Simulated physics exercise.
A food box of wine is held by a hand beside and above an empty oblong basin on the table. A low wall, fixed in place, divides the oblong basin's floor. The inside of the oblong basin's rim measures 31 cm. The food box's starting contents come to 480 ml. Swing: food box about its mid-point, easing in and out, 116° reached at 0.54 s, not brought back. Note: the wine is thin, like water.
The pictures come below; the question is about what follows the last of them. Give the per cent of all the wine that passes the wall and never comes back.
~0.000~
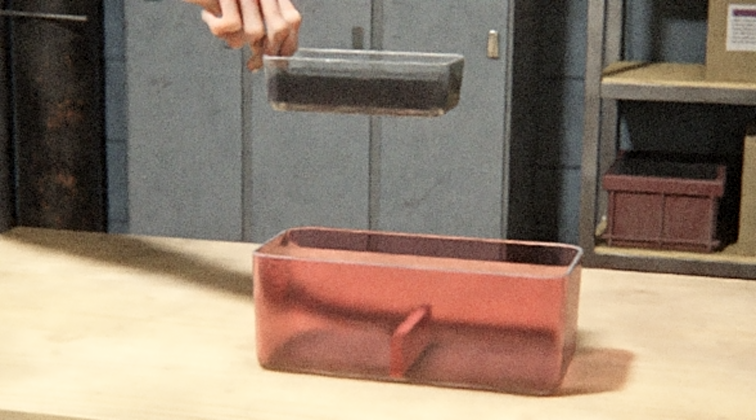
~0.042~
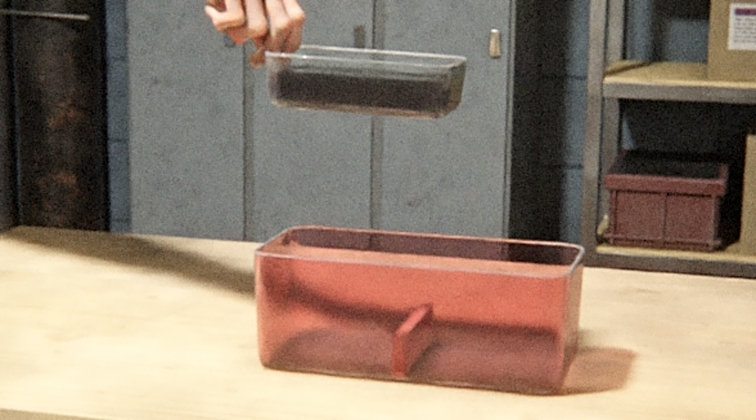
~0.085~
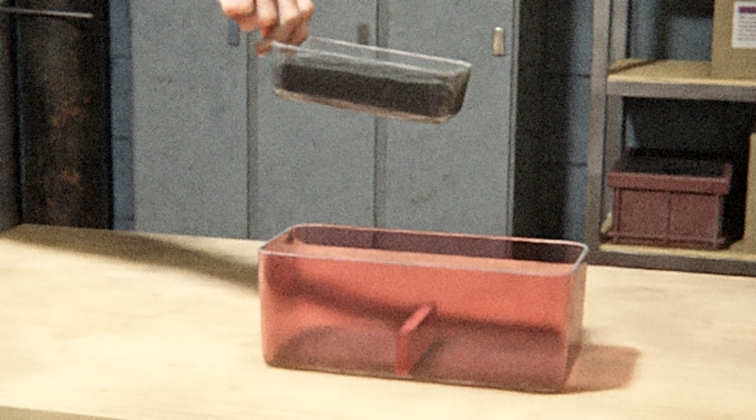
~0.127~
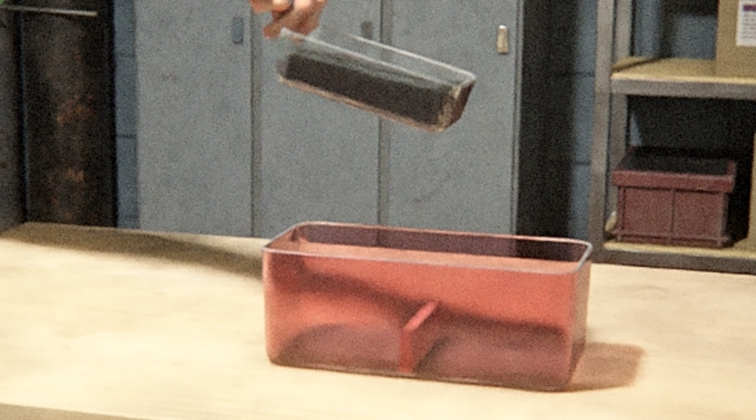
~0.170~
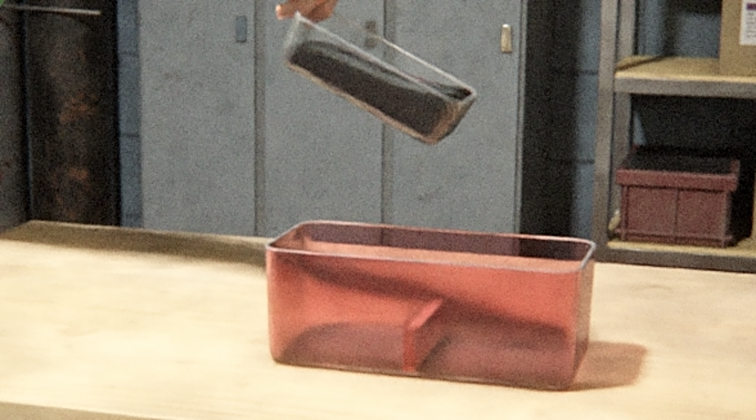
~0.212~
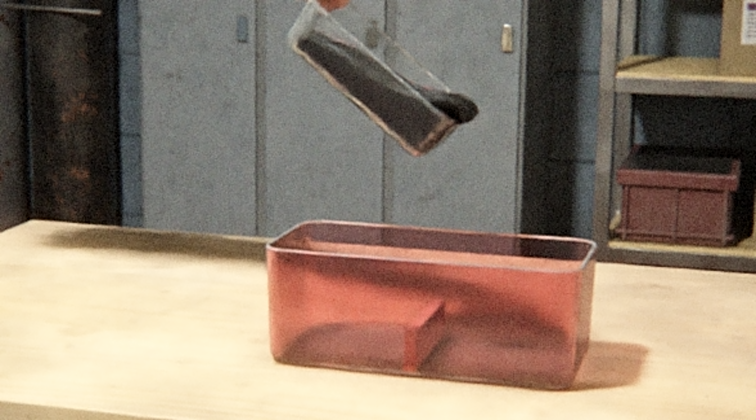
I would say 64 percent.
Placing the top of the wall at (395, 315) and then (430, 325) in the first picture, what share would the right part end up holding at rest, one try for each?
Respectively 70 and 65 %.
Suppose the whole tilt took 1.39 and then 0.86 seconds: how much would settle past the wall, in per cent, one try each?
In turn about 80 and 80 per cent.
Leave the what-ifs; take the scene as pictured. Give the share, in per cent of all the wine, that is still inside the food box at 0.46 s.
Remaining: Near 8 % of the total.
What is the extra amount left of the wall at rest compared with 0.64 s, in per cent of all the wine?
I'd put it at some 12 percent.
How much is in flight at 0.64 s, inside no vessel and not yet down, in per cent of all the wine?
Around 30 percent of the liquid.
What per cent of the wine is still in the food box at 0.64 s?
Near 0 percent, more or less.
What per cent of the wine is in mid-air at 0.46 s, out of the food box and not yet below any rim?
Close to 18 per cent, I'd say.
By 0.46 s the tilt is 110° and 8 per cent is still to pour, 2 is left of the wall and 72 right of it.
By 0.64 s the tilt is 116° and 0 per cent is still to pour, 17 is left of the wall and 51 right of it.
By 0.83 s the tilt is 116° and 0 per cent is still to pour, 26 is left of the wall and 62 right of it.
By 1.04 s the tilt is 116° and 0 per cent is still to pour, 28 is left of the wall and 64 right of it.
At rest 28 per cent lies left of the wall, 64 right of it and 8 outside.
